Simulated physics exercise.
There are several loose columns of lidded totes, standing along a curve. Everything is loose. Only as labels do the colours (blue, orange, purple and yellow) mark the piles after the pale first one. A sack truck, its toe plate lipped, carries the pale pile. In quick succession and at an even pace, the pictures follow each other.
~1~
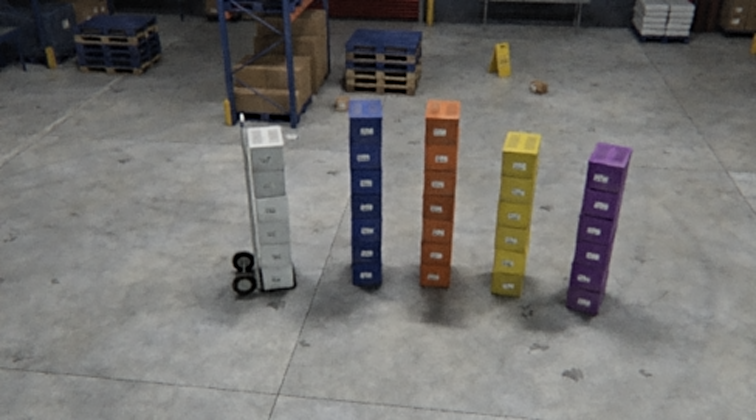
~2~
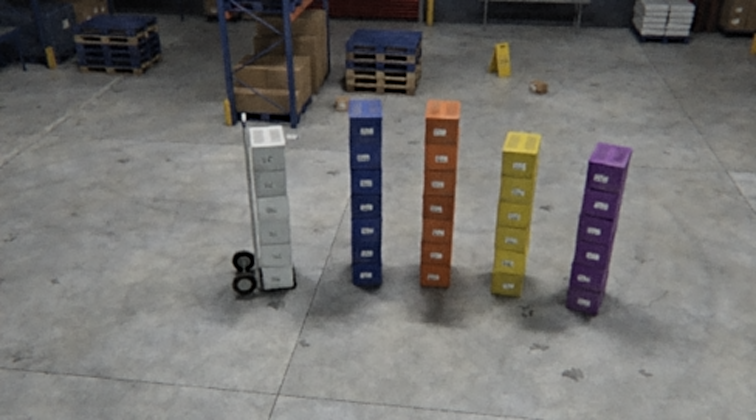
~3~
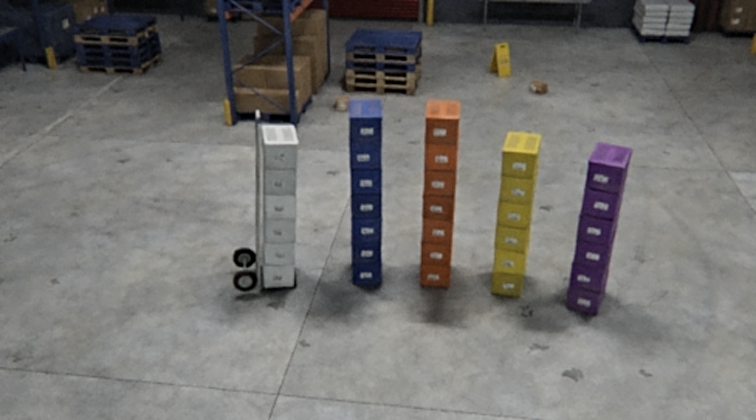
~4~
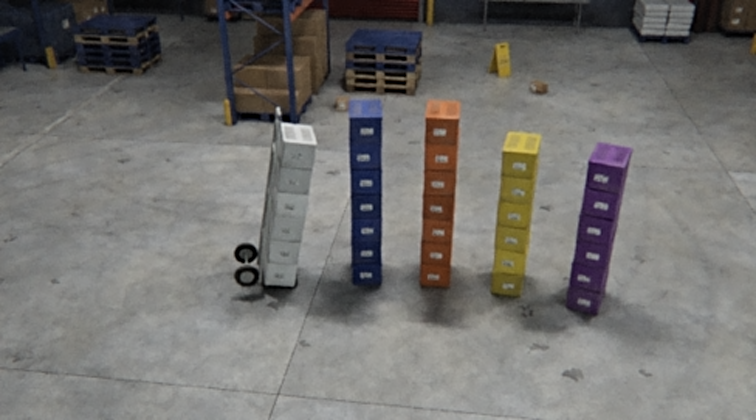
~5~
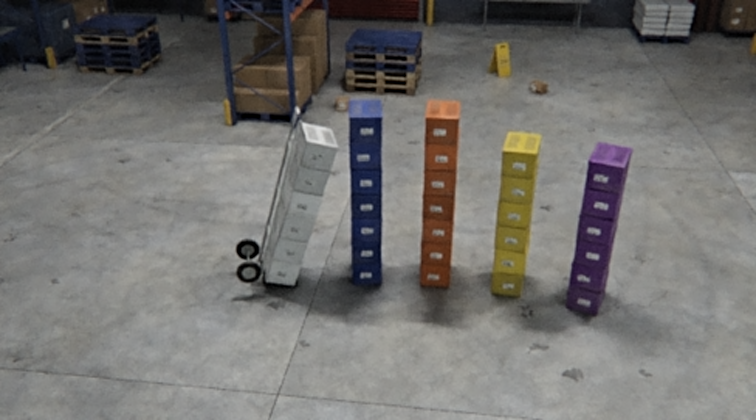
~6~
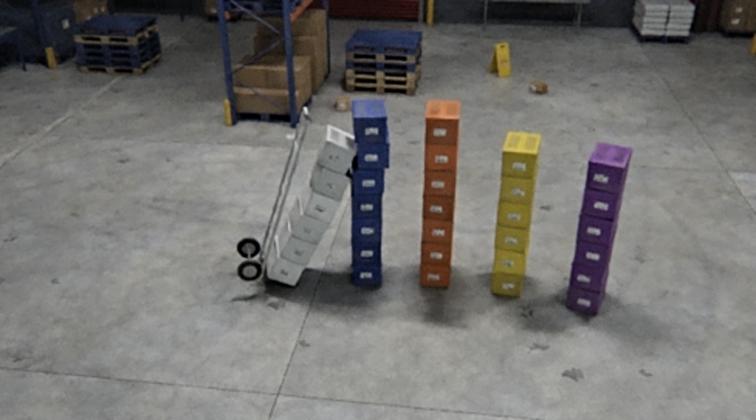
A pale stack of boxes on a hand truck stands at the left of a row of blue, orange, yellow and purple stacks on a grey warehouse floor, seen from above by a still camera. Behind them are racking, cartons, pallets and a yellow floor sign. The truck and pale stack tilt rightward, slowly then clearly, until its top meets the blue stack, whose upper boxes shift slightly.
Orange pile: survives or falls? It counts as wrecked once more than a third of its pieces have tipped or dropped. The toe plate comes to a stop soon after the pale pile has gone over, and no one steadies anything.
Falls.
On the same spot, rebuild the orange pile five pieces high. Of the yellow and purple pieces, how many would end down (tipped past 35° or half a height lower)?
Yellow: 6; purple: 6.
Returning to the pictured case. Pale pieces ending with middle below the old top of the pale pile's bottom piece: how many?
I make it 5 all told.
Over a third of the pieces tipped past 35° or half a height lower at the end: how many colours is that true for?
4.
Shortly afterwards, 6 of the pale pile down; none of the 7 orange totes down (0 of 26 in all colours); top orange tote half its height from its place; top blue tote tilted clearly.
Next, 6 of the pale pile down; 3 of the 7 orange totes down (9 of 26 in all colours); top orange tote tilted well over, half its height lower; top blue tote tilted well over, some two heights lower.
Some moments later, 6 of the pale pile down; 7 of the 7 orange totes down (23 of 26 in all colours); top orange tote tilted steeply, some two heights lower; top blue tote on its side.
Afterwards, 6 of the pale pile down; 7 of the 7 orange totes down (25 of 26 in all colours); top orange tote upside down; top blue tote upside down.
In the end, 6 of the pale pile down; 7 of the 7 orange totes down (25 of 26 in all colours); top orange tote upside down; top blue tote upside down. From the last view, middles, top orange tote near (679, 239), top blue tote near (611, 228).
